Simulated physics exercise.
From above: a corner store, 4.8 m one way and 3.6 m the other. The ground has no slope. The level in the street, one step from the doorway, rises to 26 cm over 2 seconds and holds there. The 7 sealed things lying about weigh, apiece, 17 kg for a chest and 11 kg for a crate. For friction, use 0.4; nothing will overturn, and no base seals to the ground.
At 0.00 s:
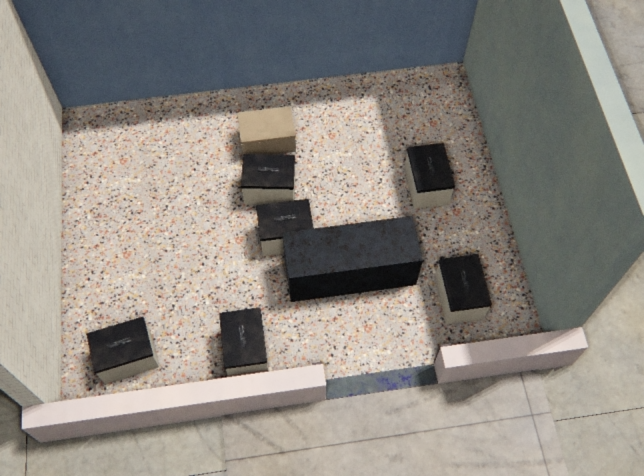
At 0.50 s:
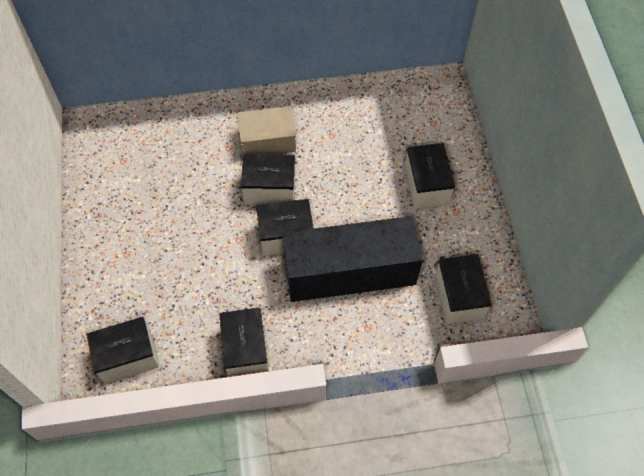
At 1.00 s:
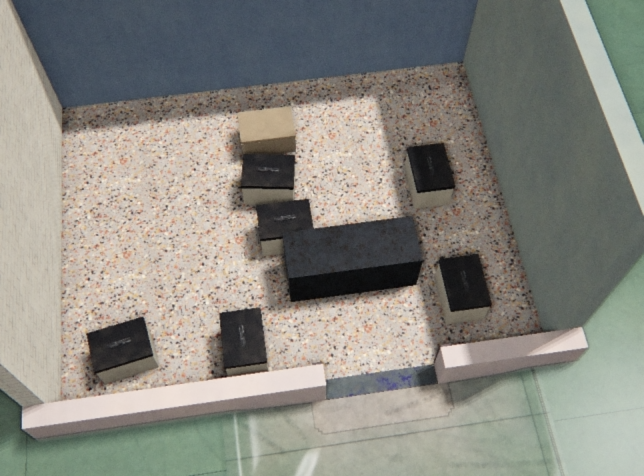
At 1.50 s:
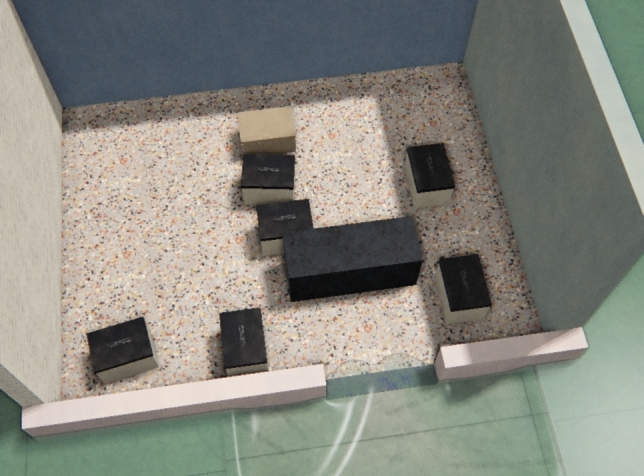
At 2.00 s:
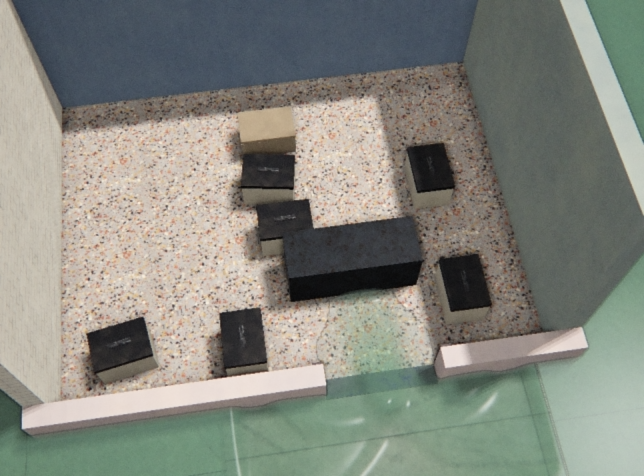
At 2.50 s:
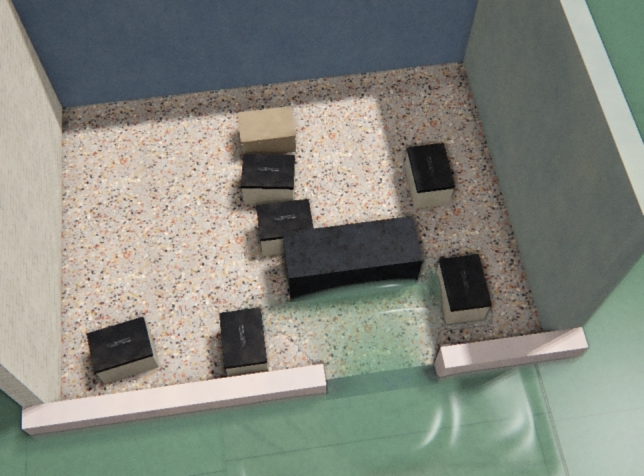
Green water spreads across the ground outside a walled room, then flows in through the doorway.
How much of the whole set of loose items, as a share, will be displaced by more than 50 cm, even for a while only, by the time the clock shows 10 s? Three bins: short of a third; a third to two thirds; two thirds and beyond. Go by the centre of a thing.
Middle band: A third to two thirds.
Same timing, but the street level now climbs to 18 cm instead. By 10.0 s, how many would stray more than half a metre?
2.
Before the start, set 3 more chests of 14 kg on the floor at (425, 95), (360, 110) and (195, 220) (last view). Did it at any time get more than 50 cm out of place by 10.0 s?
The three, in order: Larger, larger, smaller shift.
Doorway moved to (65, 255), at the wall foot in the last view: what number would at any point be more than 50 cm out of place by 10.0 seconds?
Then 5.
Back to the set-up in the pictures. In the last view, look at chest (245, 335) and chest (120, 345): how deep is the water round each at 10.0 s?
Close to 14 and 11 centimetres.
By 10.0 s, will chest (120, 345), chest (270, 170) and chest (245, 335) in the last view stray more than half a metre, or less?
In turn: Over, under, over.
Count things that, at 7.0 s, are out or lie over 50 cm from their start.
I get 2.
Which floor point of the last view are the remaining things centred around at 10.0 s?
It works out to somewhere near (241, 215) on the floor.
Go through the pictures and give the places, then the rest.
A chest at (465, 281), on the bottom; a chest at (119, 344) rests on the ground; water covers 0.0 m2; 0 of 7 have shifted, in the first frame.
A chest at (465, 281), on the bottom; a chest at (119, 344) rests on the ground; water covers 0.0 m2; 0 of 7 have shifted, in the second frame.
A chest at (465, 281), on the bottom; a chest at (119, 344), on the bottom; 0.0 m2 under water; 0 of 7 have shifted, in the third frame.
A chest at (465, 281), on the bottom; a chest at (119, 344), on the bottom; 0.1 m2 under water; 0 of 7 have shifted, in the fourth frame.
A chest at (465, 281), on the bottom; a chest at (119, 344), on the bottom; water covers 0.8 m2; 0 of 7 have shifted, in the fifth frame.
A chest at (465, 281) rests on the ground; a chest at (119, 344), on the bottom; 1.3 m2 under water; 0 of 7 have shifted, in the sixth frame.
After 3.5 s 1 of 7 are over 50 cm from their spots; 0 afloat.
After 4.5 s 2 of 7 are over 50 cm from their spots; 1 afloat.
After 7.0 s 2 of 7 are over 50 cm from their spots; 3 afloat.
After 10.0 s 4 of 7 are over 50 cm from their spots, and 4 have been at some point; 5 afloat.
